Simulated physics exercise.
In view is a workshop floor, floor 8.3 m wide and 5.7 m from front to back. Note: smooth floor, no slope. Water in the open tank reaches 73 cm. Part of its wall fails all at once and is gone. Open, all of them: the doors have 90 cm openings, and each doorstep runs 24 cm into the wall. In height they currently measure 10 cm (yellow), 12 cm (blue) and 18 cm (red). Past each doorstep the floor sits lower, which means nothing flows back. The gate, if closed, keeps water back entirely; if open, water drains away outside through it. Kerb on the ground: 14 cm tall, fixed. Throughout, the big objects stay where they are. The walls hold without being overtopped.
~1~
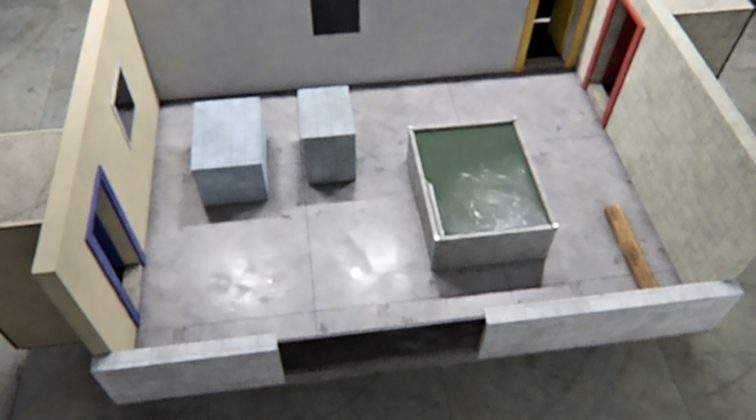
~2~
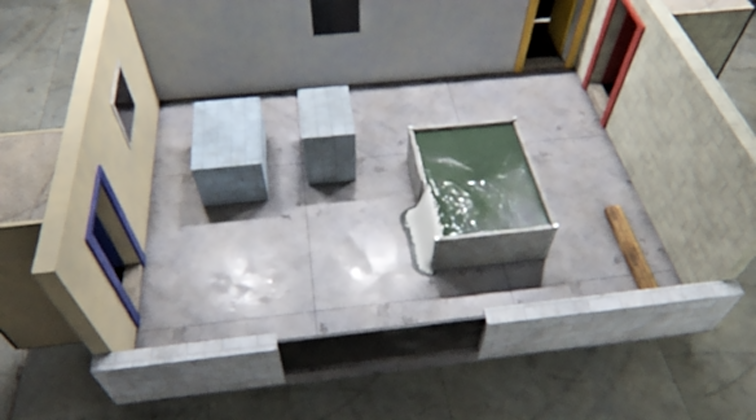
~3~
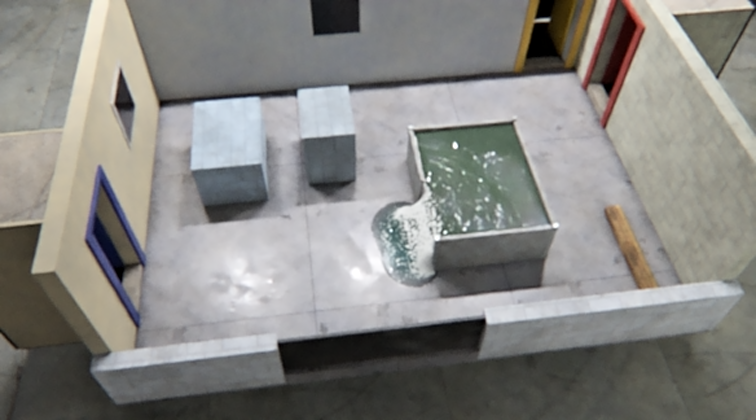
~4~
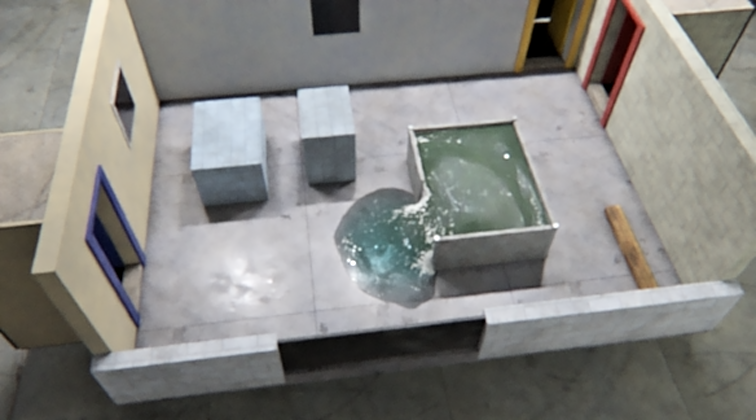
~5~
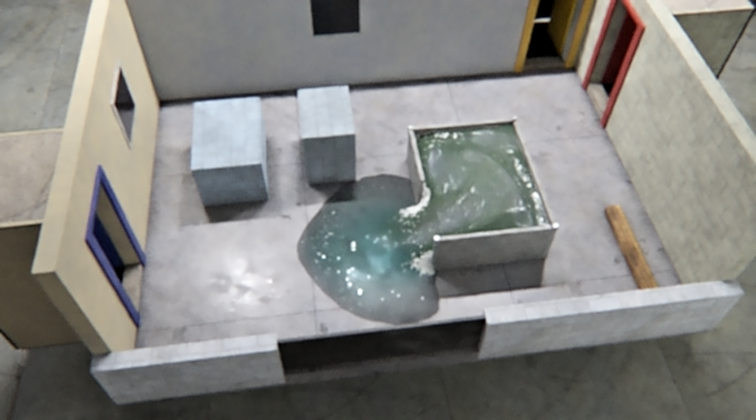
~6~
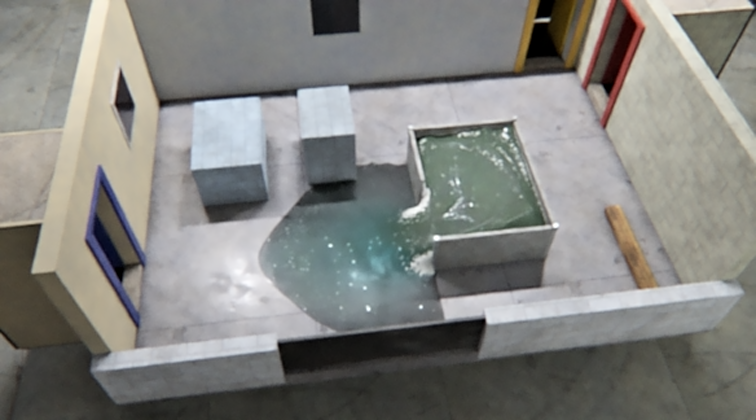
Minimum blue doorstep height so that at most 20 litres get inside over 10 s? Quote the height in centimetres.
Close to 24 cm.
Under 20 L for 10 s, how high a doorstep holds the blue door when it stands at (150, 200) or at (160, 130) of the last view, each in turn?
You'd want about 20 cm there first, then about 13.5 cm.
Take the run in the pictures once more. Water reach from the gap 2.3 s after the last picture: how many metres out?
Roughly 5.8 m from the gap.
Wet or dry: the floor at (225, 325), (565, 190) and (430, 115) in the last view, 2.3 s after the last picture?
So, in order, I'd say got wet, then stayed dry, then stayed dry.
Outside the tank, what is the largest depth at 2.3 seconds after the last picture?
Max depth: About 34 cm.
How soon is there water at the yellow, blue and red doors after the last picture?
Times: Yellow = 8.5 s, blue = 0.5 s, red = 9.0 s.
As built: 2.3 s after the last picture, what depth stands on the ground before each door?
Door by door in cm - yellow 0, blue 29, red 0.
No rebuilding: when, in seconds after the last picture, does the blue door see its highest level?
Roughly at 2.0 s.
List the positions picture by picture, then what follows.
The first picture shows the open tank at (478, 178) is whole and still, 73 cm deep; the blue door at (120, 255) is dry.
In the second picture, the gap is at (428, 230), the front 0.3 m out at (405, 224); the back of the open tank holds 73 cm.
In the third picture, the front is at (378, 235), 0.8 m from the gap at (428, 230); 0.9 m2 of floor is wet, 73 cm left at the back.
In the fourth picture, water pours out at (428, 231) and has run 1.4 m, to (343, 251); about 8 cm deep outside, 71 cm at the back.
In the fifth picture, the gap is at (428, 231), the front 2.0 m out at (306, 259); the back of the open tank holds 64 cm.
In the sixth picture, the front is at (264, 260), 2.6 m from the gap at (428, 231); 5.8 m2 of floor is wet, 61 cm left at the back; the blue door at (120, 255), 4.5 m from the gap, is still 1.9 m from the nearest water.
Then, 0.7 s after the last picture water covers 30 % of the floor, deepest (38 cm) near (418, 250); 16 cm at the blue door, 0 litres in over its 12 cm doorstep.
Then, 2.3 s after the last picture water covers 45 % of the floor, deepest (34 cm) near (134, 366); 29 cm at the blue door, 95 litres in over its 12 cm doorstep.
Then, 9.3 s after the last picture water covers 90 % of the floor, deepest (16 cm) near (159, 111); 9 cm at the blue door, 207 litres in over its 12 cm doorstep.
At the blue door as built, the water peaked near 31 cm, 2.1 s after the last picture.
Run again over the same 10 s with other heights there, 44 litres in over 20.5 cm, 7 litres over 27.5 cm. The limit of 20 litres is kept from about 24 cm up.
